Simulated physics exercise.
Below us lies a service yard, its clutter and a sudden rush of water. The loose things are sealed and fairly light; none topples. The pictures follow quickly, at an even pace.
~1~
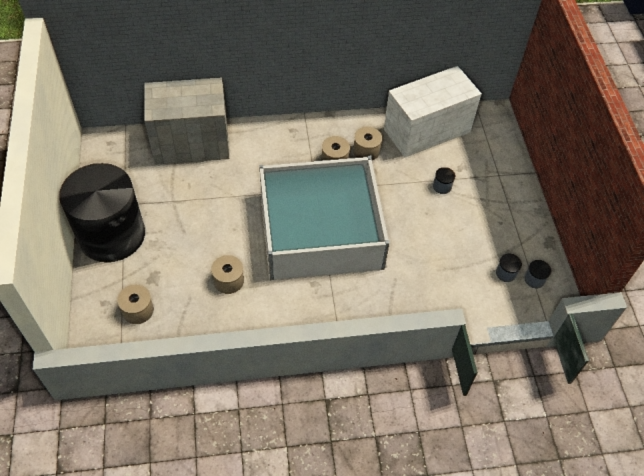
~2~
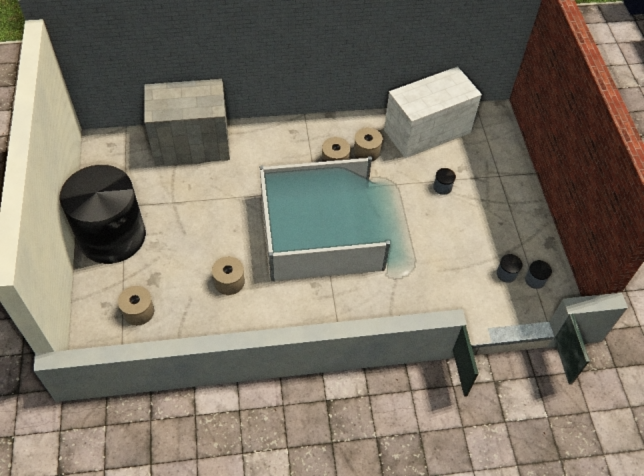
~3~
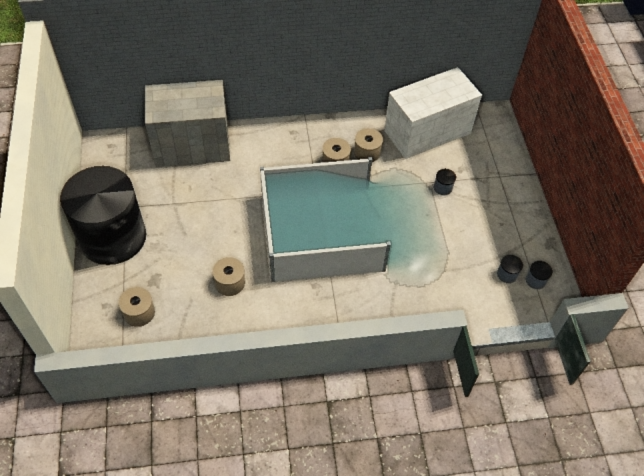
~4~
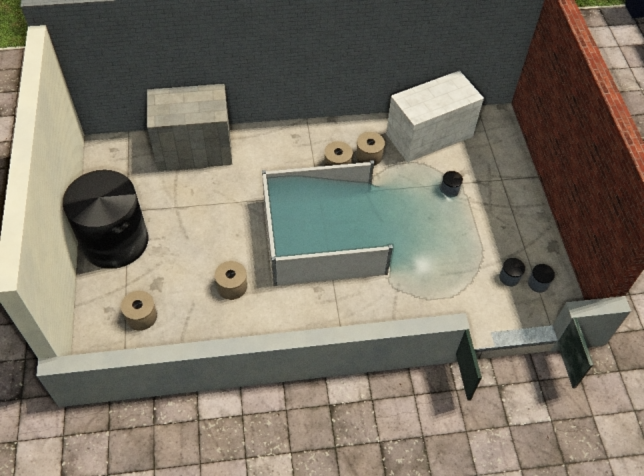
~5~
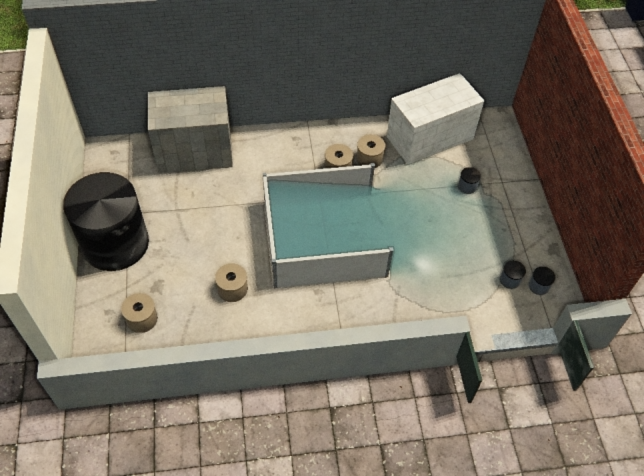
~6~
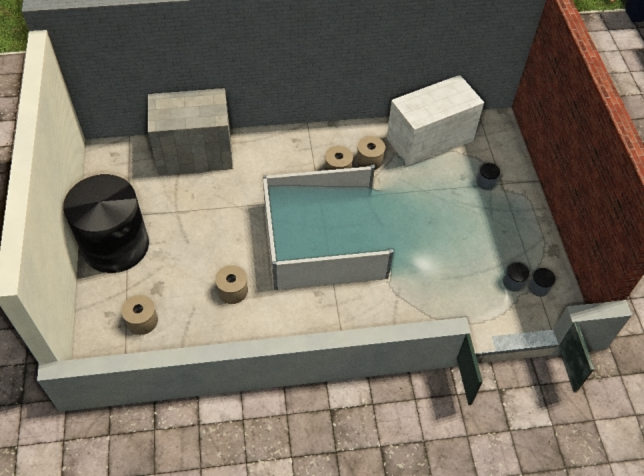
Teal water pours from the open right side of a square tank in a walled yard seen from high above, fanning across the pale paving. A black cylinder stands at left, tan spools lie near the tank, grey and white blocks sit behind, and dark pails stand at right near an open gate. The spreading water slides the upper pail rightward, then barely nudges the lower pair, while the view shifts very slightly.
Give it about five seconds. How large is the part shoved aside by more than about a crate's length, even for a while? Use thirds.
Share: One to two thirds.
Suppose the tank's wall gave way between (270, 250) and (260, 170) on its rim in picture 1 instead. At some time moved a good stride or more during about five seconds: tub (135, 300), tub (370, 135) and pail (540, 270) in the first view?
One after the other: That far or more, short of that, not that far.
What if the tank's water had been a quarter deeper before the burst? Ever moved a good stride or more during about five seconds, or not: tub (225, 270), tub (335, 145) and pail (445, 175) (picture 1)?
One after the other: Less than that, not that far, shifted that much.
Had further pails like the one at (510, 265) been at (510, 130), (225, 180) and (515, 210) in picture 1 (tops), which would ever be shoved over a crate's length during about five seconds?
In turn: That far or more, not that far, pushed that far.
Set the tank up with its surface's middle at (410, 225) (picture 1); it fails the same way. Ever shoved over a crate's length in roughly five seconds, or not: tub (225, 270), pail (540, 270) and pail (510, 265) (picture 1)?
In turn: Not that far, swept aside, shifted that much.
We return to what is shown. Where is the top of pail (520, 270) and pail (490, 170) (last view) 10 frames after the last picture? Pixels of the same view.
At about (554, 306) and (512, 99).
A moment on, 1 of 7 are well off their spots; 1 afloat.
Next, 3 of 7 are well off their spots; 3 afloat.
Later, 3 of 7 are well off their spots; 2 afloat.
In the end, 2 of 7 are well off their spots, and 3 have been at some point; 1 afloat.
